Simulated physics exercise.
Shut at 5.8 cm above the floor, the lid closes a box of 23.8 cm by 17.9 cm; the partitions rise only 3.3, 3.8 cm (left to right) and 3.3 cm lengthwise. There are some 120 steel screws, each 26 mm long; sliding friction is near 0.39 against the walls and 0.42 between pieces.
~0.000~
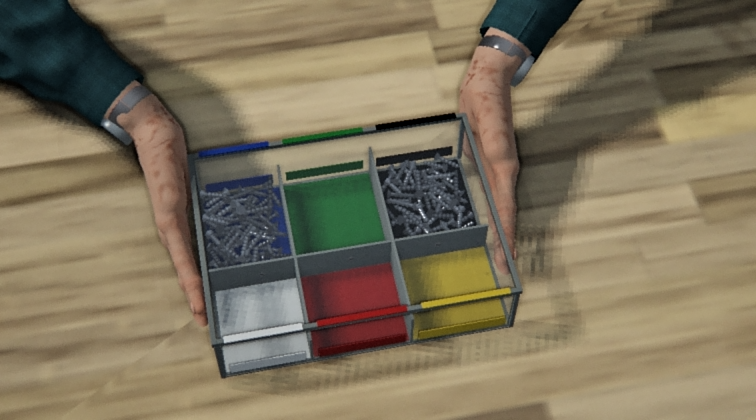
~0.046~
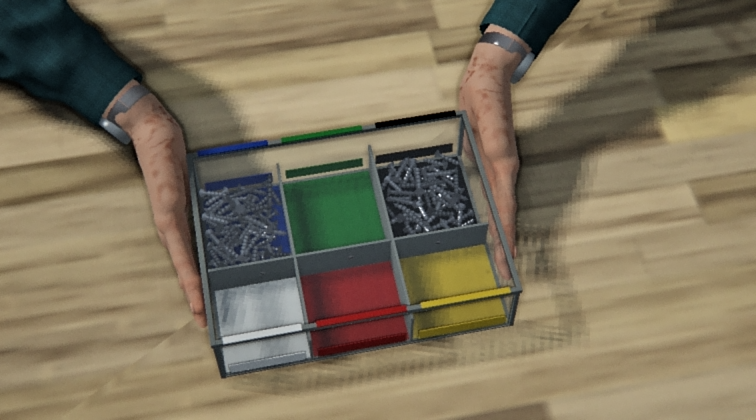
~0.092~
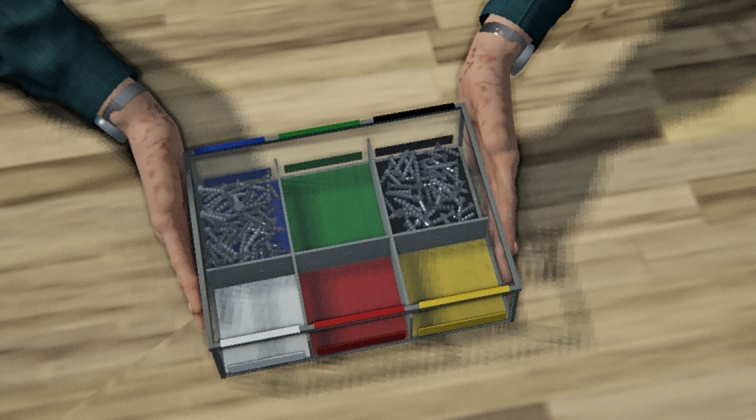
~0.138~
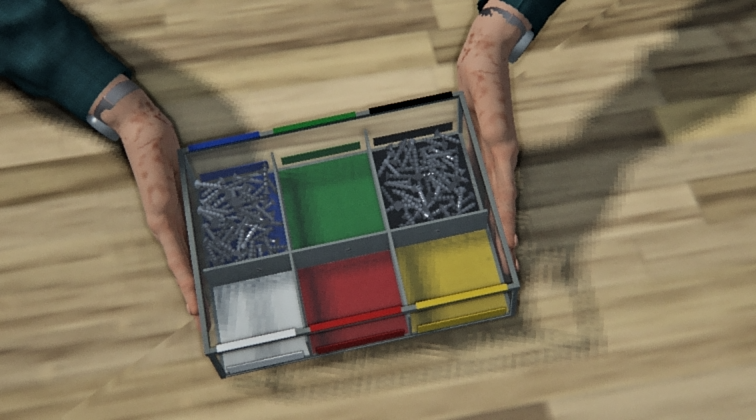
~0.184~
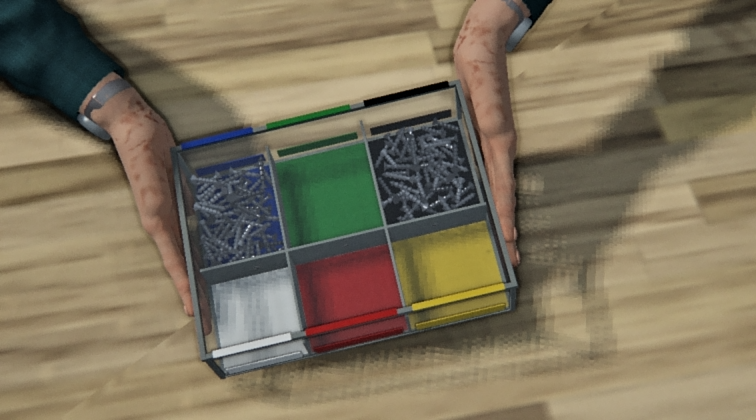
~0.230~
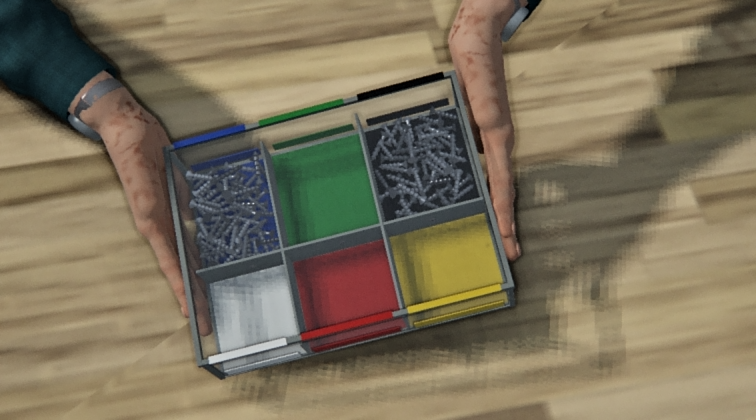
Above a wooden floor, two hands gradually tilt a divided box of screws leftward.
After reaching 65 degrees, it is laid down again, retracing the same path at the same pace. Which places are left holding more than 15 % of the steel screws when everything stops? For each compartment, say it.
Red: Not over, blue: Over, green: Not over, yellow: Not over, white: Not over, black: Over.
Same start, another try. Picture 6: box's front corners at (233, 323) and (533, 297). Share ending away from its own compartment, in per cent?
Estimate: Near 15 %.
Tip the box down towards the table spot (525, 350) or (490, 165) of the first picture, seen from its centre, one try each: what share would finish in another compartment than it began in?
First try: Around 15 percent; second try: Around 10 percent.
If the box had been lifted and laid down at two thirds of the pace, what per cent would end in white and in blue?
Then white would have 5 percent and blue 50 percent.
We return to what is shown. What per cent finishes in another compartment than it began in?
Around 10 in a hundred.
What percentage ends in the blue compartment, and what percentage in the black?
The blue one gets 55 per cent and the black one 35 per cent.
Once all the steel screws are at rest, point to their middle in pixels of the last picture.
(266, 252).
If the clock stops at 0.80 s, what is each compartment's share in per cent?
Shares - red: 0; blue: 55; green: 0; yellow: 0; white: 0; black: 45.
Then, at 0.80 s, tilt 64 degrees; blue 55 %, black 45 %.
After 1.18 s, tilt 27 degrees; red 5 %, blue 55 %, yellow 5 %, black 35 %.
After 1.65 s, tilt 0 degrees; red 5 %, blue 55 %, yellow 5 %, black 35 %.
In the end, at 2.0 s, red 5 %, blue 55 %, green 0 %, yellow 5 %, white 0 %, black 35 %.
